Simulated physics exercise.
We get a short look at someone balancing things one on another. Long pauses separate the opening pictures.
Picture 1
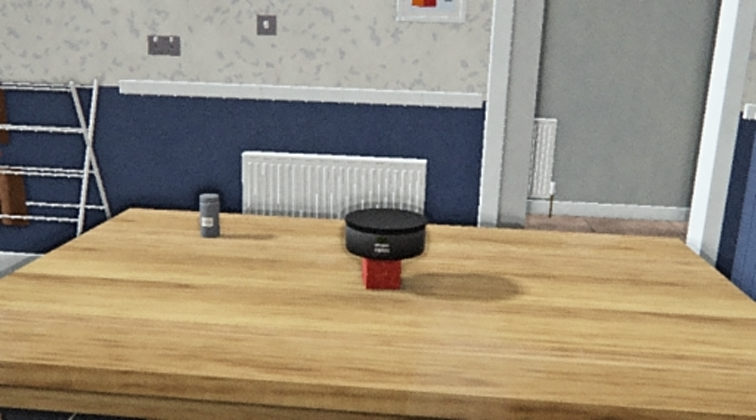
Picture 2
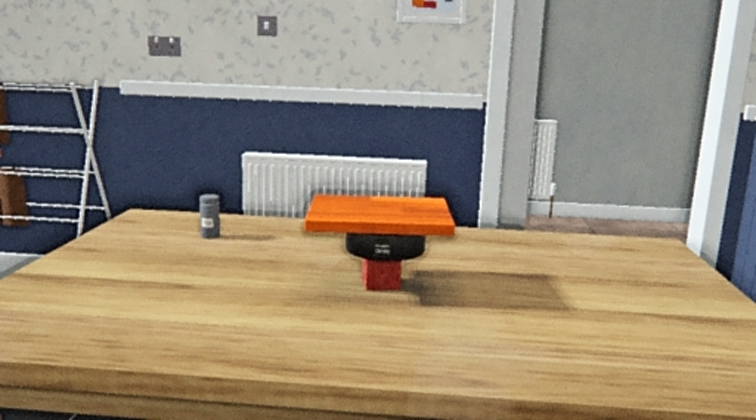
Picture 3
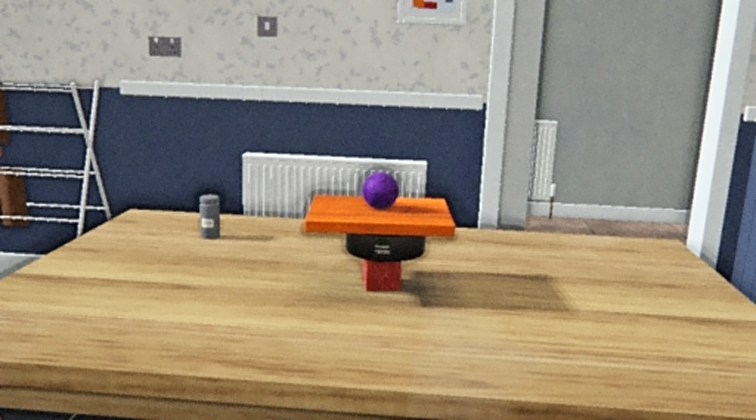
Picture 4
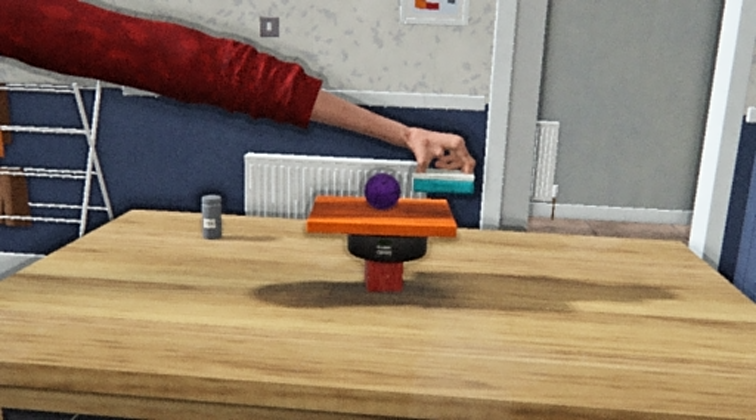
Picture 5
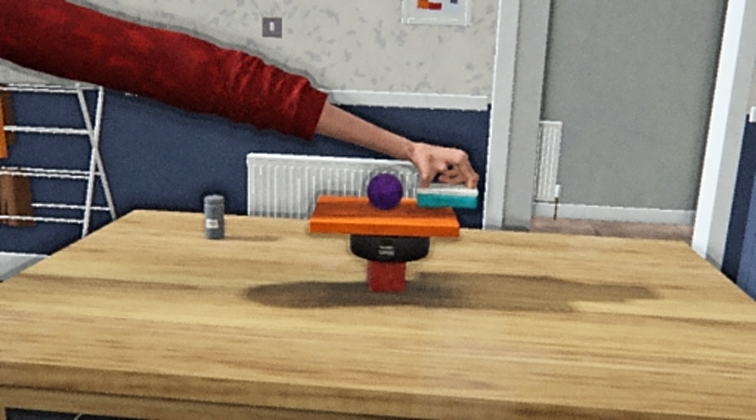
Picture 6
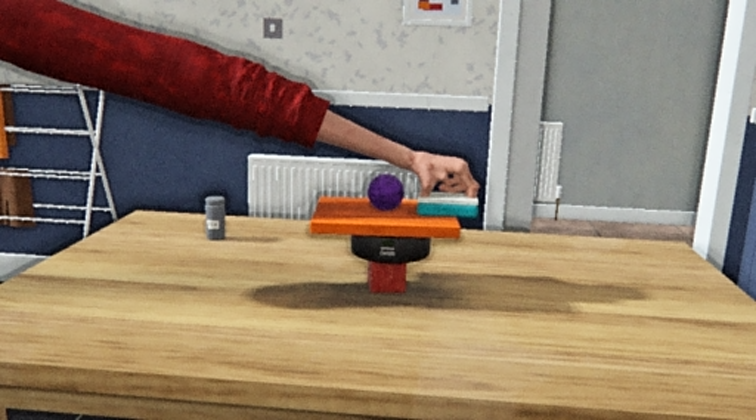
An orange board and then a purple ball appeared on top of a black tub balanced on a red block, and a red-sleeved arm lowered a turquoise sponge onto the board's right side, still holding it.
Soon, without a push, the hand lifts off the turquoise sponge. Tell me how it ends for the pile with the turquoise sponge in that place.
It stands.
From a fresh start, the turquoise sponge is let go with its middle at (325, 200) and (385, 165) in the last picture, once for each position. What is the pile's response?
Case 1: Stable. Case 2: Collapse.
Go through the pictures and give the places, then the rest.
The last thing is not in view yet; grey shaker (210, 216), in the first picture.
The last thing is not in view yet, in the second picture.
The last thing is not in view yet; black tub (386, 235), in the third picture.
Coming down; turquoise sponge (443, 181); orange board (382, 215), in the fourth picture.
Coming down; turquoise sponge (447, 196); red block (386, 268), in the fifth picture.
Set down, still held; turquoise sponge (447, 205); grey shaker (216, 218), in the sixth picture.
Then, 0.50 s past the last view, nothing moves.
Then, 1.50 s past the last view, turquoise sponge resting near (447, 206).
Finally, all 6 still in place. Final places as the last picture's camera would see them, turquoise sponge near (447, 206). The pile stays up.
